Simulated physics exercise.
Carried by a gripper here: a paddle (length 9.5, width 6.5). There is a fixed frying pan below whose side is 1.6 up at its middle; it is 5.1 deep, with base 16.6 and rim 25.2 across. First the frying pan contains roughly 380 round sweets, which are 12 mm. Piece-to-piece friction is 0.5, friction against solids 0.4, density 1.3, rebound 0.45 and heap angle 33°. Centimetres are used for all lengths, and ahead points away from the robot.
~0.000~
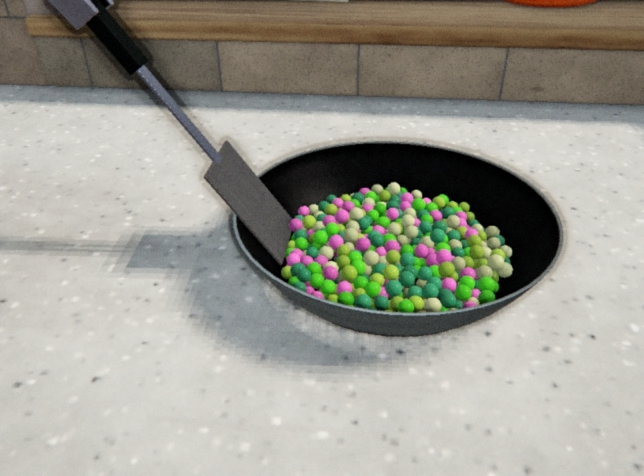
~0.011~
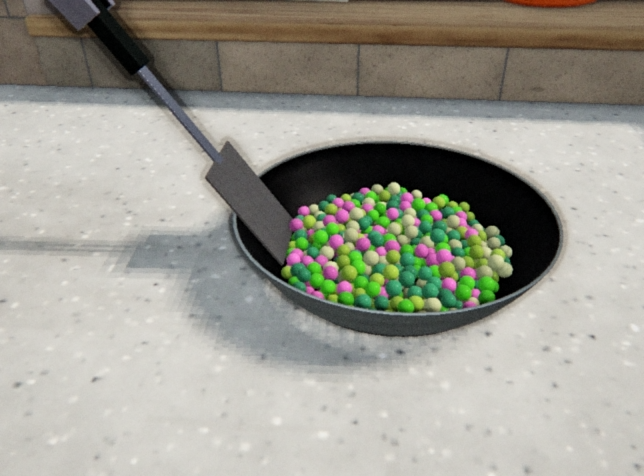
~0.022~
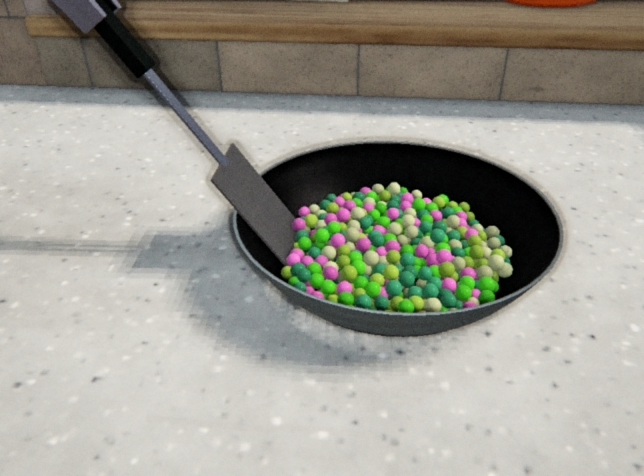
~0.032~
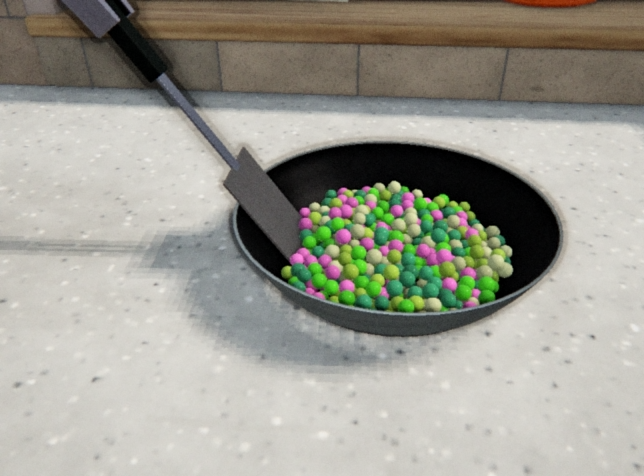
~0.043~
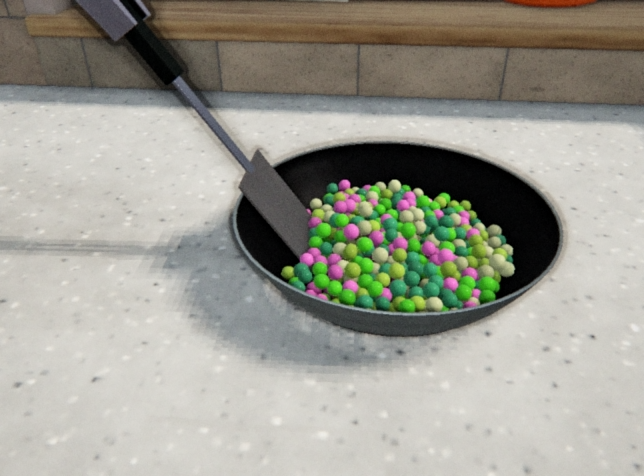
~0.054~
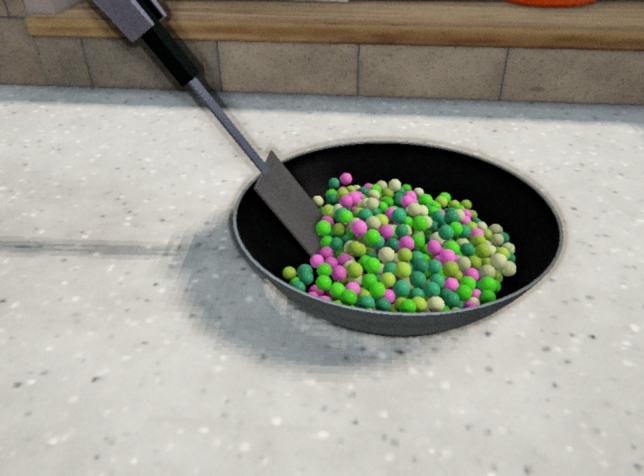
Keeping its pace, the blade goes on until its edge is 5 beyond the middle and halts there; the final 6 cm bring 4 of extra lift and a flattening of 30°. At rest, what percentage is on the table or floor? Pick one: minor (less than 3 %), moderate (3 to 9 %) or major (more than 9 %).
Moderate.
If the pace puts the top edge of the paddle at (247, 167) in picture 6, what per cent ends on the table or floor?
Expect some 0 per cent there.
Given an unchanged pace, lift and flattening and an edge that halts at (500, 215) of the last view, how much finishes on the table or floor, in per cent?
I'd put it near 15 per cent.
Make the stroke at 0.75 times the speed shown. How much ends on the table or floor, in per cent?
I'd put it at about 0 per cent.
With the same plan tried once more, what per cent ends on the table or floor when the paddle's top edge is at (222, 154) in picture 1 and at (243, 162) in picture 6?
Around 0 per cent finishes on the table or floor.
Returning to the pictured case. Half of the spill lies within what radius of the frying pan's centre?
About 36 centimetres.
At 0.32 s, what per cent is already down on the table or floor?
I'd put it at around 4 per cent.
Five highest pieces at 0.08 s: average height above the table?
6 cm.
By 0.08 s, sloping 54°, highest piece 6 above the table; 383 in the frying pan.
By 0.11 s, sloping 44°, highest piece 7 above the table; 383 in the frying pan.
By 0.32 s, sloping 25°, highest piece 6 above the table; 363 in the frying pan, 16 on the table or floor, 4 on the blade or in flight.
By 1.37 s, sloping 25°, highest piece 5 above the table; 363 in the frying pan, 20 on the table or floor.
Final count, 363 in the frying pan, 20 on the table or floor. That is 5 % on the table or floor.
